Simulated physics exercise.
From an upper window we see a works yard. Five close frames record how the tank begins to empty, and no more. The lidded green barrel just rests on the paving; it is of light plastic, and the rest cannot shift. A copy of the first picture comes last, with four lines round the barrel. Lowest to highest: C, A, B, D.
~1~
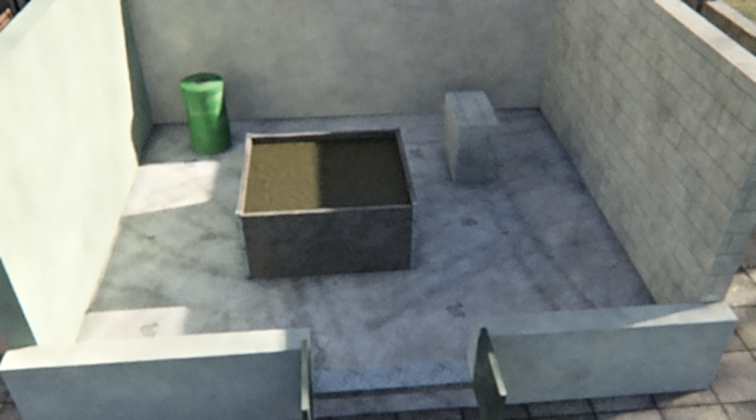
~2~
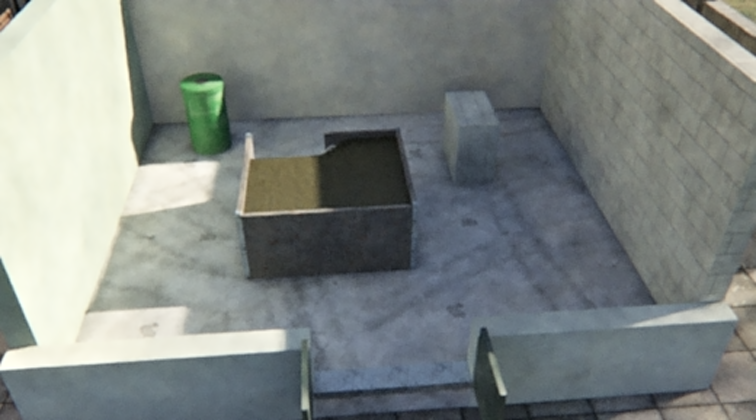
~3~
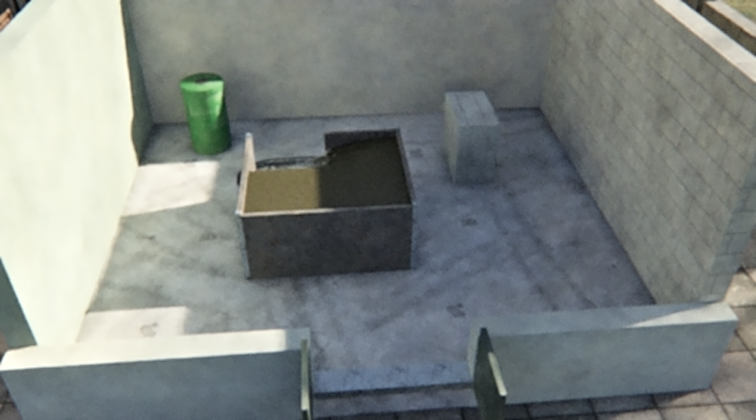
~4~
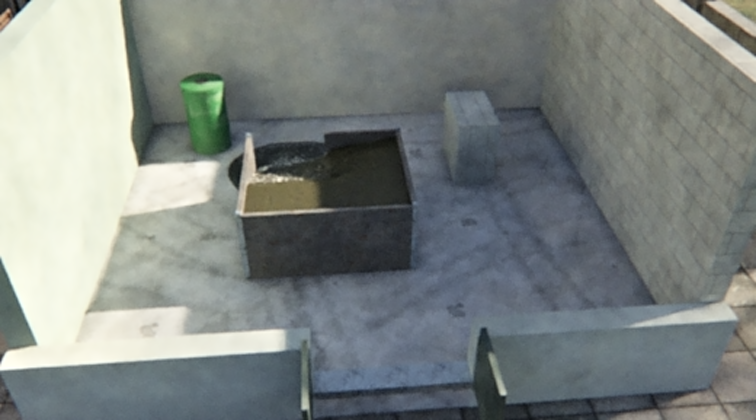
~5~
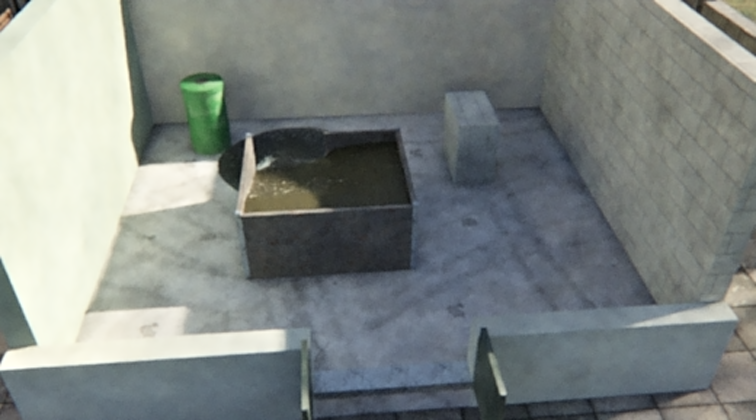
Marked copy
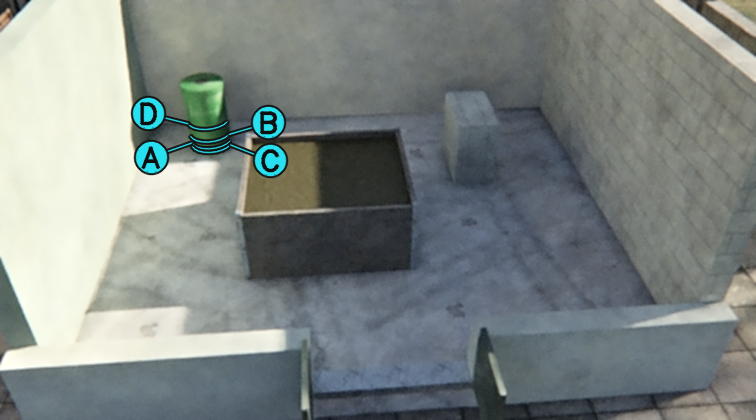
Murky water pouring out through a gap in the back wall of a square tank, spreading across the yard floor towards a green barrel.
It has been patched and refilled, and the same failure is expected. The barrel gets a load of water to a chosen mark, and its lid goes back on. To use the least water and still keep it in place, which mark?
Go for D.
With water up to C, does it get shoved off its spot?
Yes, that goes wrong.
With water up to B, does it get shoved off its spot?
Yes.
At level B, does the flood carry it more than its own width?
Yes, clearly.
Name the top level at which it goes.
That would be B.
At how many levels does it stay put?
One of the four.
On the marked copy, A at (209, 148); B at (208, 142); C at (210, 152); D at (206, 129); from the bottom up C, A, B, D.
With A, it is pushed about 4 times its own width away.
With B, it is pushed about 3 times its own width away.
With C, it is pushed about 7 times its own width away.
With D, it does not move.
